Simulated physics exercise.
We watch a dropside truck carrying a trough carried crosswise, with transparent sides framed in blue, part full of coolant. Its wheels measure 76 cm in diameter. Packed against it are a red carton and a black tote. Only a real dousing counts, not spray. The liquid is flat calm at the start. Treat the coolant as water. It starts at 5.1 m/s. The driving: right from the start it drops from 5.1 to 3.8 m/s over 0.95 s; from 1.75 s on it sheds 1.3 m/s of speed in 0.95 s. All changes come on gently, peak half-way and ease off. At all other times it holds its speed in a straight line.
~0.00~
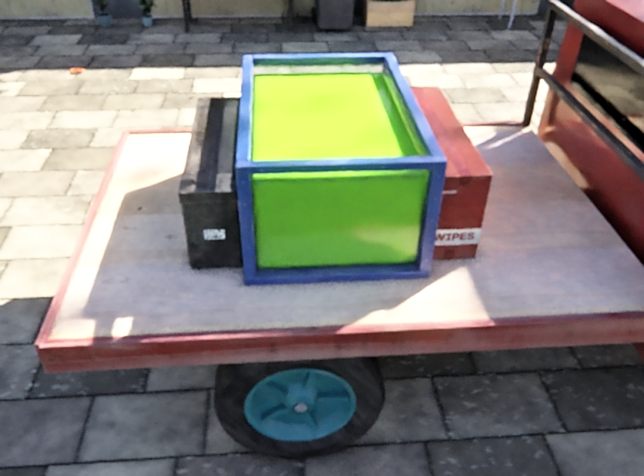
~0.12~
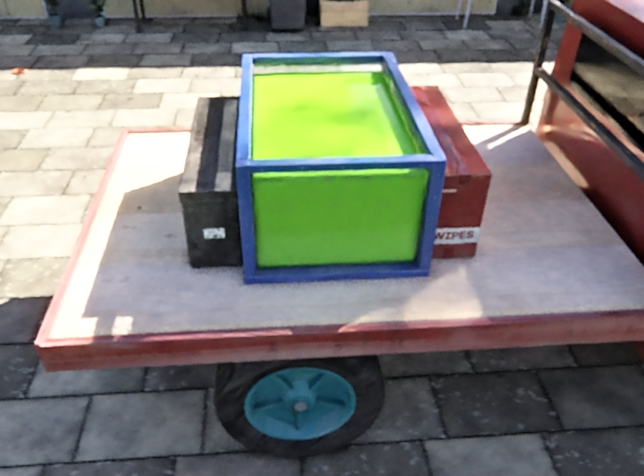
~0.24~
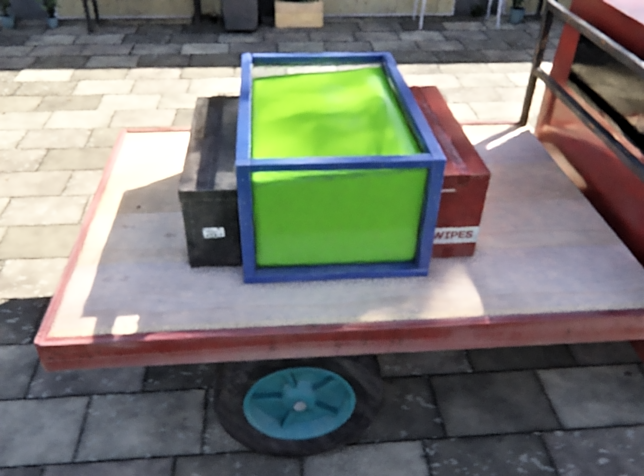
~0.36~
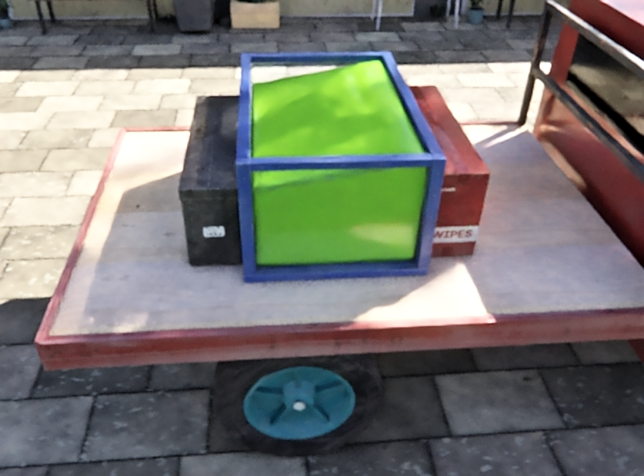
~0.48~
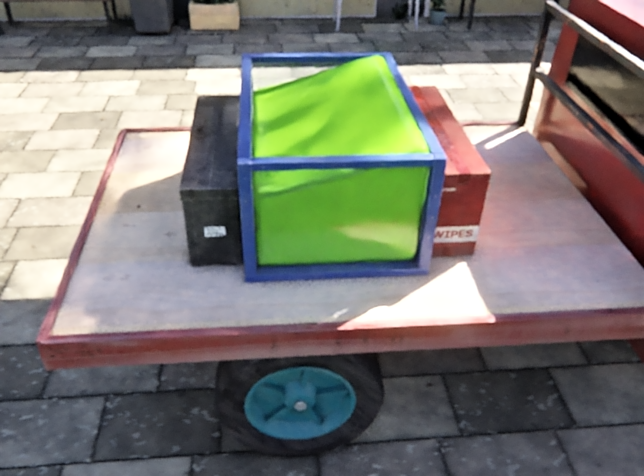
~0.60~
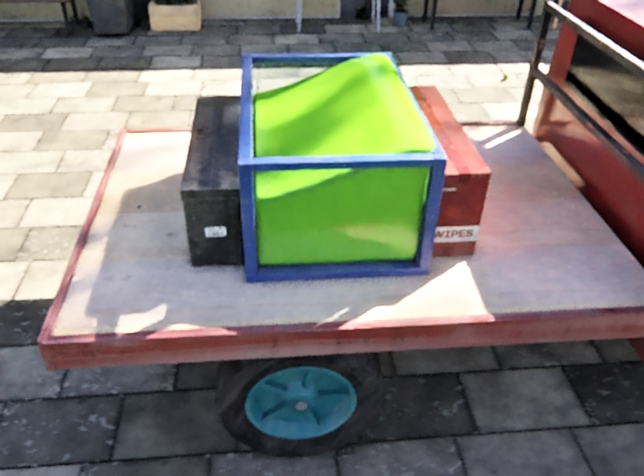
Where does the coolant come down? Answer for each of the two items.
The red carton gets wet and the black tote keeps dry.
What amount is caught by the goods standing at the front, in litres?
Roughly 6 L.
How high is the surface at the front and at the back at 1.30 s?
Front 38 cm, back 52 cm.
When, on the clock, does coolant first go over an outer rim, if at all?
Near 0.9 s.
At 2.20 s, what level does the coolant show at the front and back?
Front 44 cm, back 44 cm.
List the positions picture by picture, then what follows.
The surface is at (372, 76) by the front wall; at (268, 78) by the back wall; it lies level with the rim line; the front is on the right, levels are read along the far wall; the red carton stands at the front; the black tote stands at the back; a wheel hub at (301, 414), in the first picture.
The surface is at (371, 75) by the front wall; at (267, 77) by the back wall; it lies level with the rim line, in the second picture.
The surface is at (370, 73) by the front wall; at (266, 78) by the back wall; it lies level with the rim line, in the third picture.
The surface is at (370, 66) by the front wall; at (266, 85) by the back wall; it climbs 10° towards the front, in the fourth picture.
The surface is at (371, 58) by the front wall; at (267, 93) by the back wall; it climbs 19° towards the front, in the fifth picture.
The surface is at (371, 56) by the front wall; at (267, 96) by the back wall; it climbs 21° towards the front; a wheel hub at (302, 412), in the sixth picture.
By 1.30 s the surface is 38 cm up at the front and 52 cm at the back; 1 per cent is out, over the front.
By 2.20 s the surface is 45 cm up at the front and 44 cm at the back; 1 per cent is out, over the front.
By 3.20 s the surface is 37 cm up at the front and 52 cm at the back; 2 per cent is out, over the front.
By 5.68 s 2 per cent is out, over the front; the red carton has caught 6 litres and the black tote a few drops.
